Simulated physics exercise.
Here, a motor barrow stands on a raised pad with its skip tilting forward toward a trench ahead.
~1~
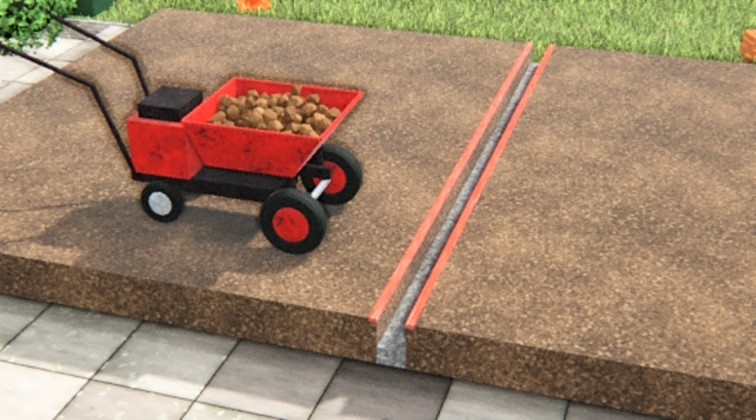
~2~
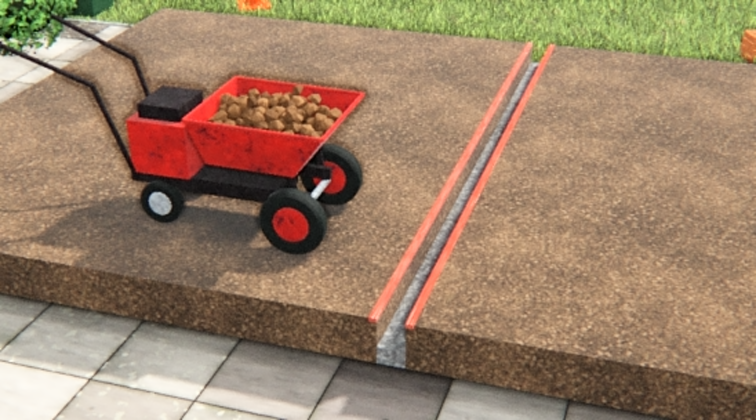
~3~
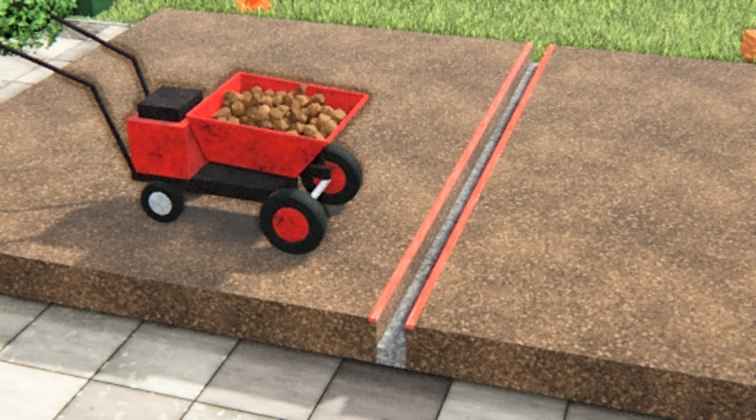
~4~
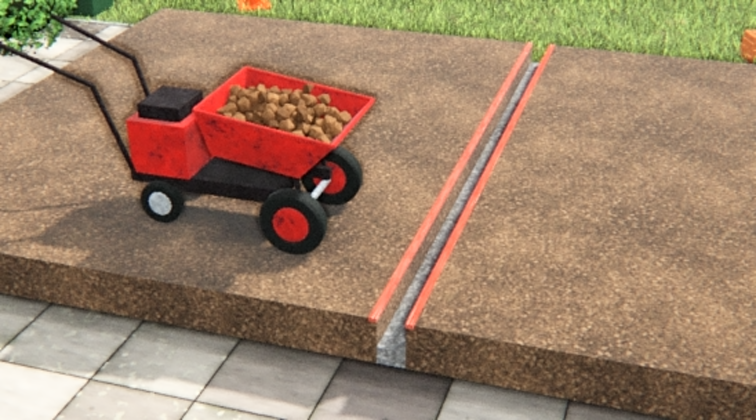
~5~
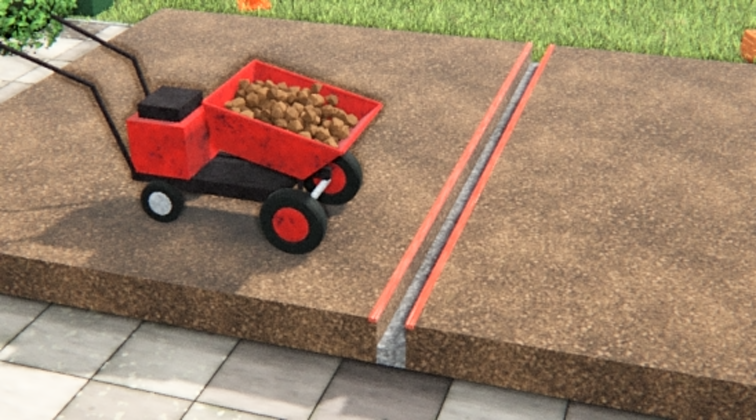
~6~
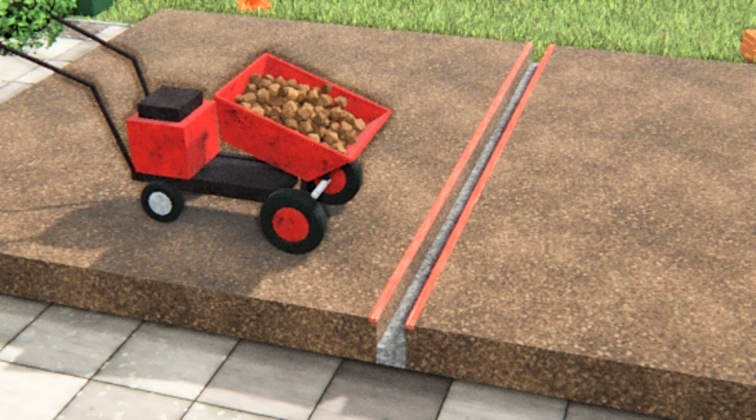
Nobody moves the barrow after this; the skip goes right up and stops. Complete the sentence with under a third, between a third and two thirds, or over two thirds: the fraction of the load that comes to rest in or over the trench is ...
It is between a third and two thirds.
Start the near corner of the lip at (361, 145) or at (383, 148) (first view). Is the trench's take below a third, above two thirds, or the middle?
Below one third, then less than a third.
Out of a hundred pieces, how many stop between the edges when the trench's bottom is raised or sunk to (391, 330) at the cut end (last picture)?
30 %.
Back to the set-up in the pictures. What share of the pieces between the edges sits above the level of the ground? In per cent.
I'd estimate around 30 %.
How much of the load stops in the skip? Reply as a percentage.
My estimate is about 25 per cent.
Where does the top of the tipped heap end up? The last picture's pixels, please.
Settled peak, approx. (433, 230).
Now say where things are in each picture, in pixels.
In the first picture, lip of the skip at (320, 140), level; top of the load at (278, 114), clay clods; first edge of the trench at (388, 290); far edge at (424, 296), the trench under half as wide as the skip, and about as deep as wide.
In the second picture, lip of the skip at (322, 141), level; top of the load at (279, 113).
In the third picture, lip of the skip at (326, 143), tipped barely; top of the load at (266, 104).
In the fourth picture, lip of the skip at (333, 147), tipped a little; top of the load at (259, 109).
In the fifth picture, lip of the skip at (342, 152), tipped a little; top of the load at (264, 95).
In the sixth picture, lip of the skip at (351, 160), tipped clearly; top of the load at (264, 97); first edge of the trench at (388, 290); far edge at (424, 296).
Soon, skip tipped steeply; all in the skip.
A while on, skip tipped right over; most in the skip; a stray few short of the trench; about a quarter in or heaped over the trench; a stray few beyond it; a stray few falling.
Towards the end, skip tipped right over; about a quarter in the skip; a small part short of the trench; about half in or heaped over the trench; about a quarter beyond it.
Finally, skip tipped right over; about a quarter in the skip; a small part short of the trench; about half in or heaped over the trench; about a quarter beyond it.
